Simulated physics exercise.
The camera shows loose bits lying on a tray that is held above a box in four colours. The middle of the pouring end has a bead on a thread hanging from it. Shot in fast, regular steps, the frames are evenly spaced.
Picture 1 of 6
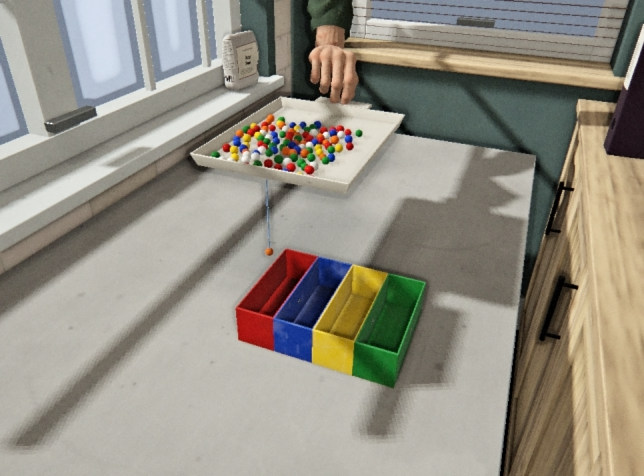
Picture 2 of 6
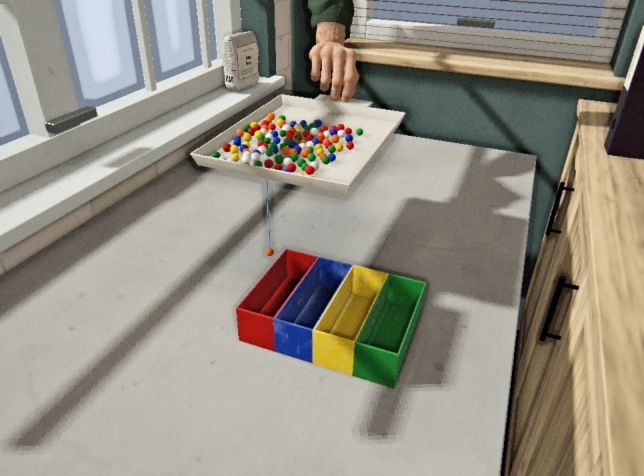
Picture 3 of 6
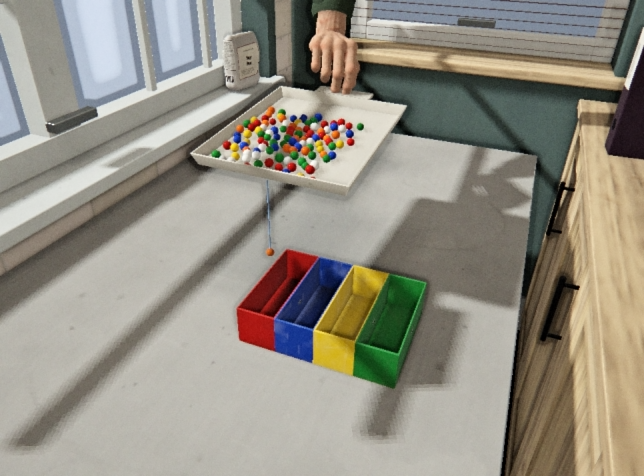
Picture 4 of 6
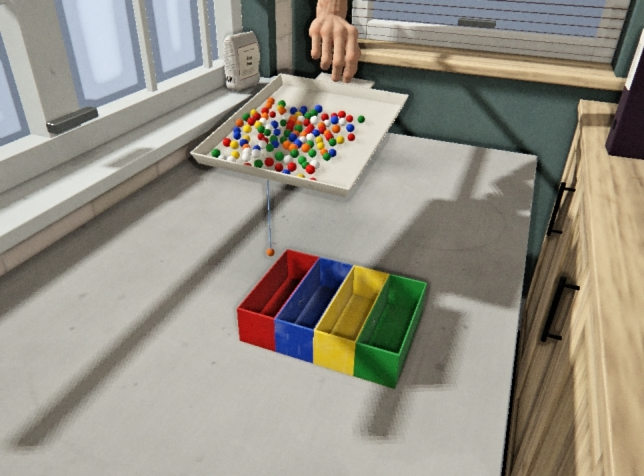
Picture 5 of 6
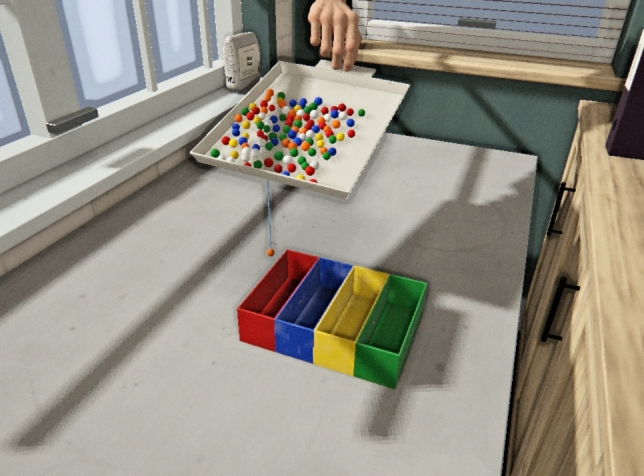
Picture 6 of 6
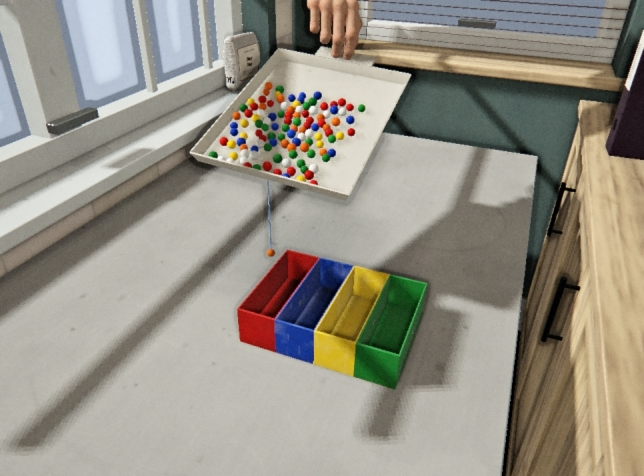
In this clip, a hand at the back raises the far side of a pale tray of multicoloured beads, tilting it steadily toward its lower right corner above a red, blue, yellow and green box as the beads begin shifting.
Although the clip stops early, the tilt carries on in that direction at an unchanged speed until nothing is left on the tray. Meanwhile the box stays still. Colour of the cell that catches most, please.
The colour is blue.
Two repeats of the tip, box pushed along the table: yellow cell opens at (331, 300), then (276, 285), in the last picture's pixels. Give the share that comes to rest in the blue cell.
You'd get 30 in a hundred the first time and 10 in a hundred the second.
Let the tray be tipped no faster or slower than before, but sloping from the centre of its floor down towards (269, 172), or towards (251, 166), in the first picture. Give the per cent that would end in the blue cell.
The first try yields 10 percent and the second 0 percent.
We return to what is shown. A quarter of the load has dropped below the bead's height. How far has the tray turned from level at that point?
The angle is around 65°.
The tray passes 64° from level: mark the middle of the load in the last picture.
Look about (296, 189) in the last picture.
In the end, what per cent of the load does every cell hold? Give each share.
Red cell: 30 %, blue cell: 40 %, yellow cell: 20 %, green cell: 0 %.
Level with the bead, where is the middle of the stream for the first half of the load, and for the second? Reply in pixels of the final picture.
I'd place the first part at (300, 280) and the rest at (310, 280).
Just after the last frame, tray tipped steeply; roughly two thirds on the tray; about a tenth in the blue cell; about a tenth in the red cell; just a few in the yellow cell; roughly a quarter falling or outside the box.
A moment on, tray tipped past a quarter turn; roughly a third in the blue cell; roughly a quarter in the red cell; roughly a quarter in the yellow cell; just a few in the green cell; about a tenth falling or outside the box.
Further on, tray tipped past a quarter turn; roughly a third in the blue cell; roughly a quarter in the red cell; roughly a quarter in the yellow cell; just a few in the green cell; about a tenth falling or outside the box.
When it is over, tray tipped past a quarter turn; roughly a third in the blue cell; roughly a quarter in the red cell; roughly a quarter in the yellow cell; just a few in the green cell; about a tenth outside the box.
